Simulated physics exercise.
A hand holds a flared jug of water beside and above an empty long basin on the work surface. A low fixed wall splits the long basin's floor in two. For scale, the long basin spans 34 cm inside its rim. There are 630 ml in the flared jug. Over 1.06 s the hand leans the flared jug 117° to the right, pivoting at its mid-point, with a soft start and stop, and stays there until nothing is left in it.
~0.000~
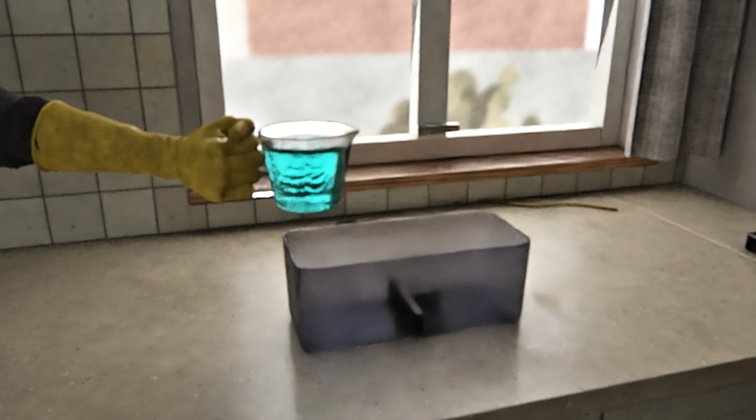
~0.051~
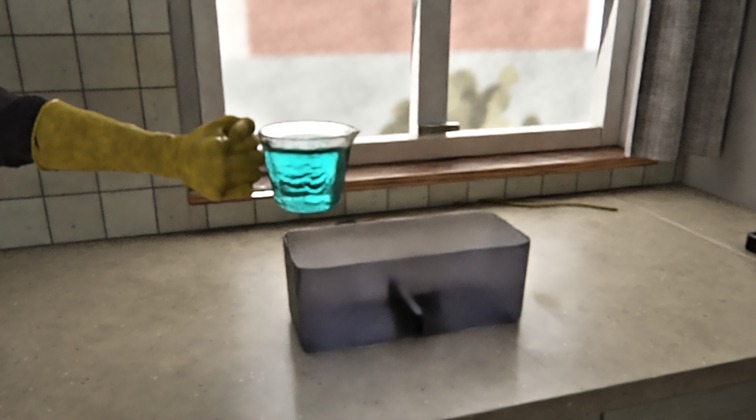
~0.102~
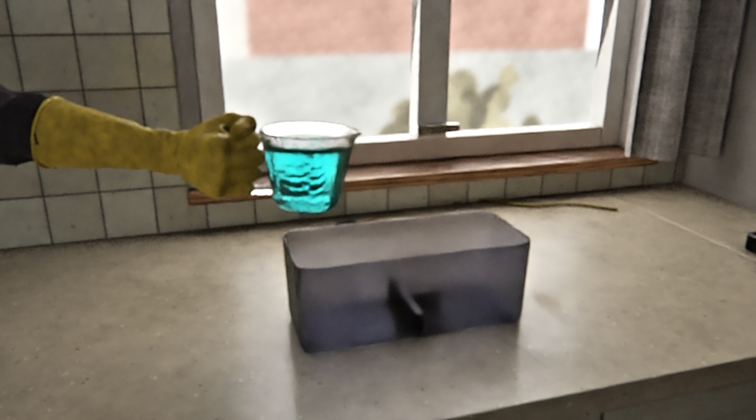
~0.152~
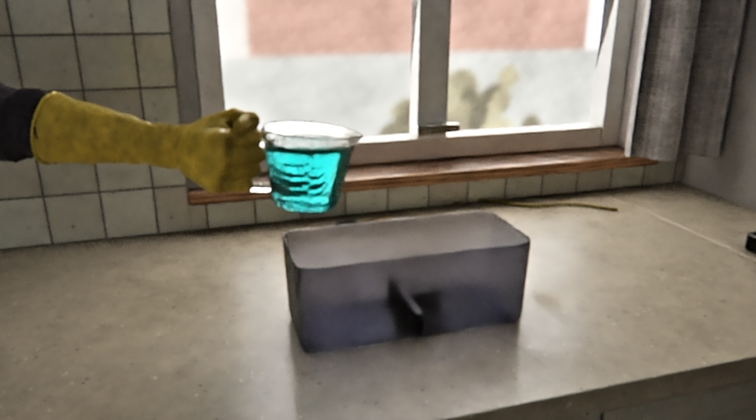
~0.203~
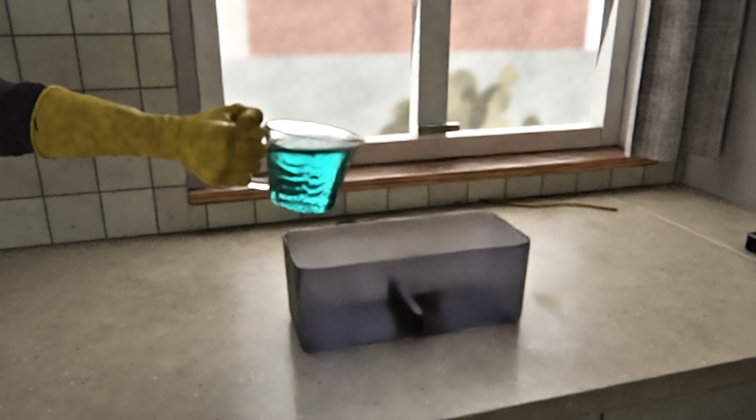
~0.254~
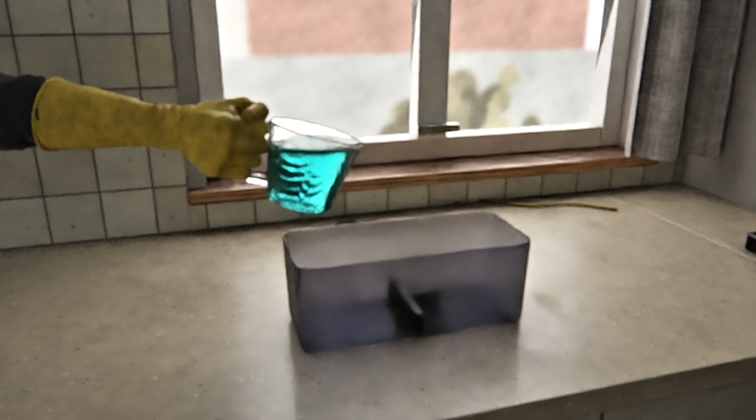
A yellow-gloved hand holding a flared jug of blue-green water above an empty long basin, slowly leaning it to the right.
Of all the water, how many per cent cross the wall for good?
About 40 per cent.
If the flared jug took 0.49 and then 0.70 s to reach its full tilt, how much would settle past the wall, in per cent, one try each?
First 30, then 30 per cent.
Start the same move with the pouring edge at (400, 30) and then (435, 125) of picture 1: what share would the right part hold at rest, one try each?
First 85, then 90 per cent.
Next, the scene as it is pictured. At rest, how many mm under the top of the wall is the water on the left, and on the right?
Left about 16 mm, right about 24 mm.
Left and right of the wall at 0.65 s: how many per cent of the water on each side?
Left about 7, right about 16.
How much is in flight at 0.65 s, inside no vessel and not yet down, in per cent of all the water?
Some 24 per cent.
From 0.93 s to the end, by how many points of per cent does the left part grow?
Near 5 in a hundred.
After 0.65 s the tilt is 78° and 54 per cent is still to pour, 7 is left of the wall and 16 right of it.
After 0.93 s the tilt is 113° and 4 per cent is still to pour, 55 is left of the wall and 38 right of it.
After 1.23 s the tilt is 117° and 0 per cent is still to pour, 60 is left of the wall and 39 right of it.
After 1.56 s the tilt is 117° and 0 per cent is still to pour, 60 is left of the wall and 40 right of it.
In the end 60 per cent lies left of the wall, 40 right of it and 1 outside.
